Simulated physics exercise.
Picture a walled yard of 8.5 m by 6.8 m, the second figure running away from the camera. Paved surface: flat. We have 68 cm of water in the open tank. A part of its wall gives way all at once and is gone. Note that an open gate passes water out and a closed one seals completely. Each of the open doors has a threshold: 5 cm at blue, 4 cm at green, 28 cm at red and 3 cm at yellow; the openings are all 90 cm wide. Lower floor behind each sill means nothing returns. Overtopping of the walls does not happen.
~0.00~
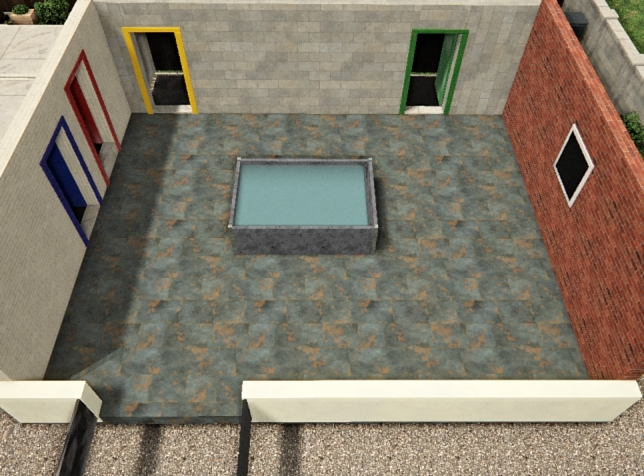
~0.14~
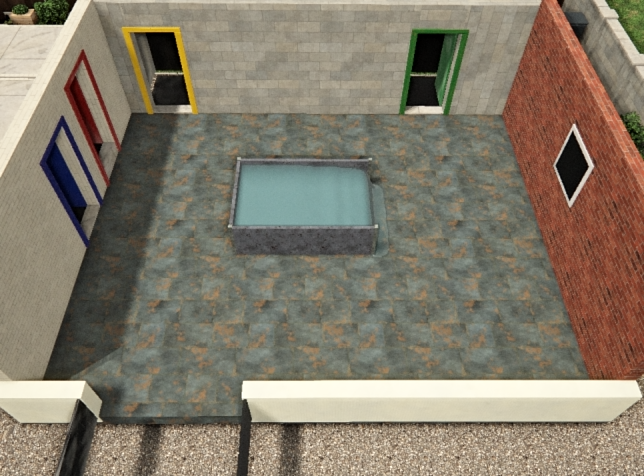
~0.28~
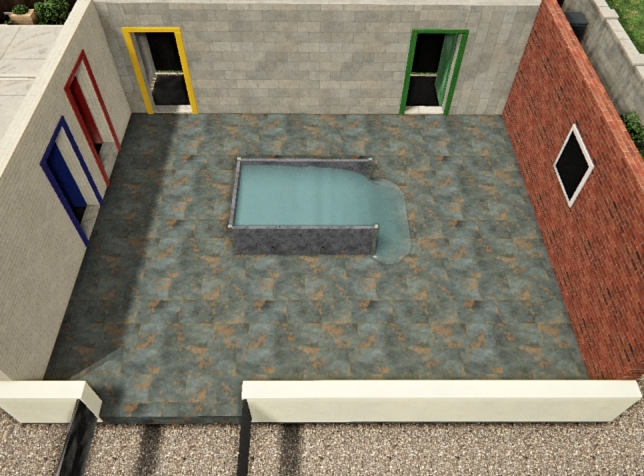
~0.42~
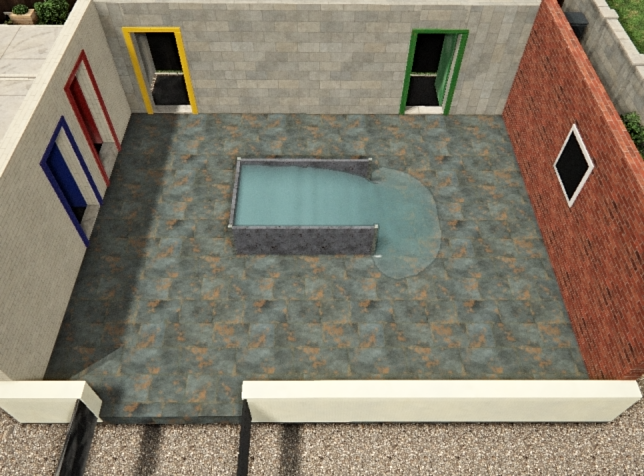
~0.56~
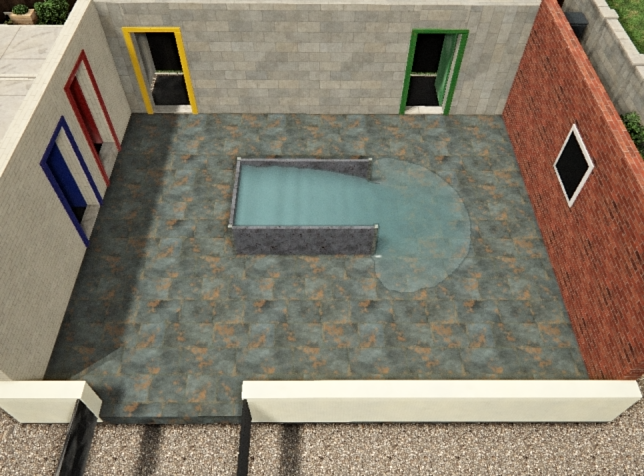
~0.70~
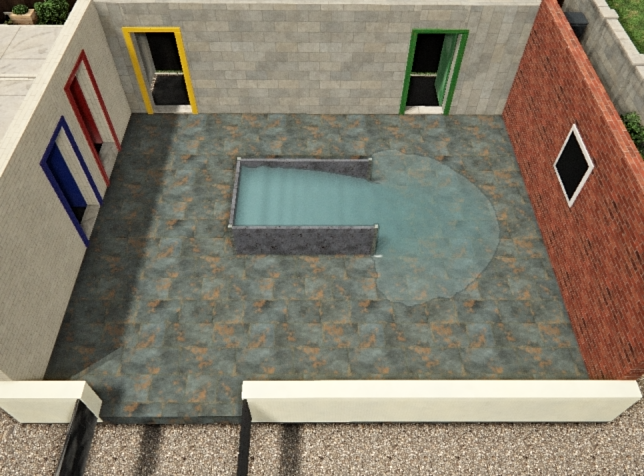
The footage shows a walled yard with coloured doorways and a still, water-filled open tank on paving. The tank's right side disappears, and water pours out rightward, spreading across the floor in a widening, rounded sheet toward the brick wall.
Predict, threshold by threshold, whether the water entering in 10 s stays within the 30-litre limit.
Prediction: Blue door within the limit; green door beyond the limit; red door within the limit; yellow door within the limit.
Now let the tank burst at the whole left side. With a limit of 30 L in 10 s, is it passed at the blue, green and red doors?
Here's how it goes: Blue exceeds it, green falls short, red falls short.
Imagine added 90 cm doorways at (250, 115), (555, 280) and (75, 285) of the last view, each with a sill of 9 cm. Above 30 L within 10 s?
First doorway falls short, second gets there, third falls short.
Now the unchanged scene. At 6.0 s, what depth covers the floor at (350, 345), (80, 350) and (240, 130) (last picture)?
4, 0 and 3 cm, respectively.
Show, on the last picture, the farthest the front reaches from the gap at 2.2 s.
That's around (595, 399) in the last picture.
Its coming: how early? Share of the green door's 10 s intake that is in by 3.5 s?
Fraction in by then: Around 5 per cent.
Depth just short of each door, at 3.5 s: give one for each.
You'd get blue at 0 cm, green at 11 cm, red at 0 cm, and yellow at 0 cm.
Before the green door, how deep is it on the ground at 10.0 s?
Roughly 5.5 centimetres.
After 1.4 s water covers 25 % of the floor and is deepest (32 cm) near (535, 219); blue door not reached, green door not reached, red door not reached, yellow door not reached.
After 2.2 s water covers 30 % of the floor and is deepest (33 cm) near (501, 117); blue door not reached, green door 4 cm at the sill, 0 L in, red door not reached, yellow door not reached.
After 3.5 s water covers 35 % of the floor and is deepest (32 cm) near (595, 399); blue door not reached, green door 11 cm at the sill, 6 L in, red door not reached, yellow door not reached.
After 6.0 s water covers 75 % of the floor and is deepest (14 cm) near (572, 399); blue door not reached, green door 9 cm at the sill, 52 L in, red door not reached, yellow door not reached.
After 10.0 s water covers 95 % of the floor and is deepest (10 cm) near (90, 240); blue door 9 cm at the sill, 9 L in, green door 5 cm at the sill, 78 L in, red door 7 cm at the sill, 0 L in, yellow door 6 cm at the sill, 3 L in.
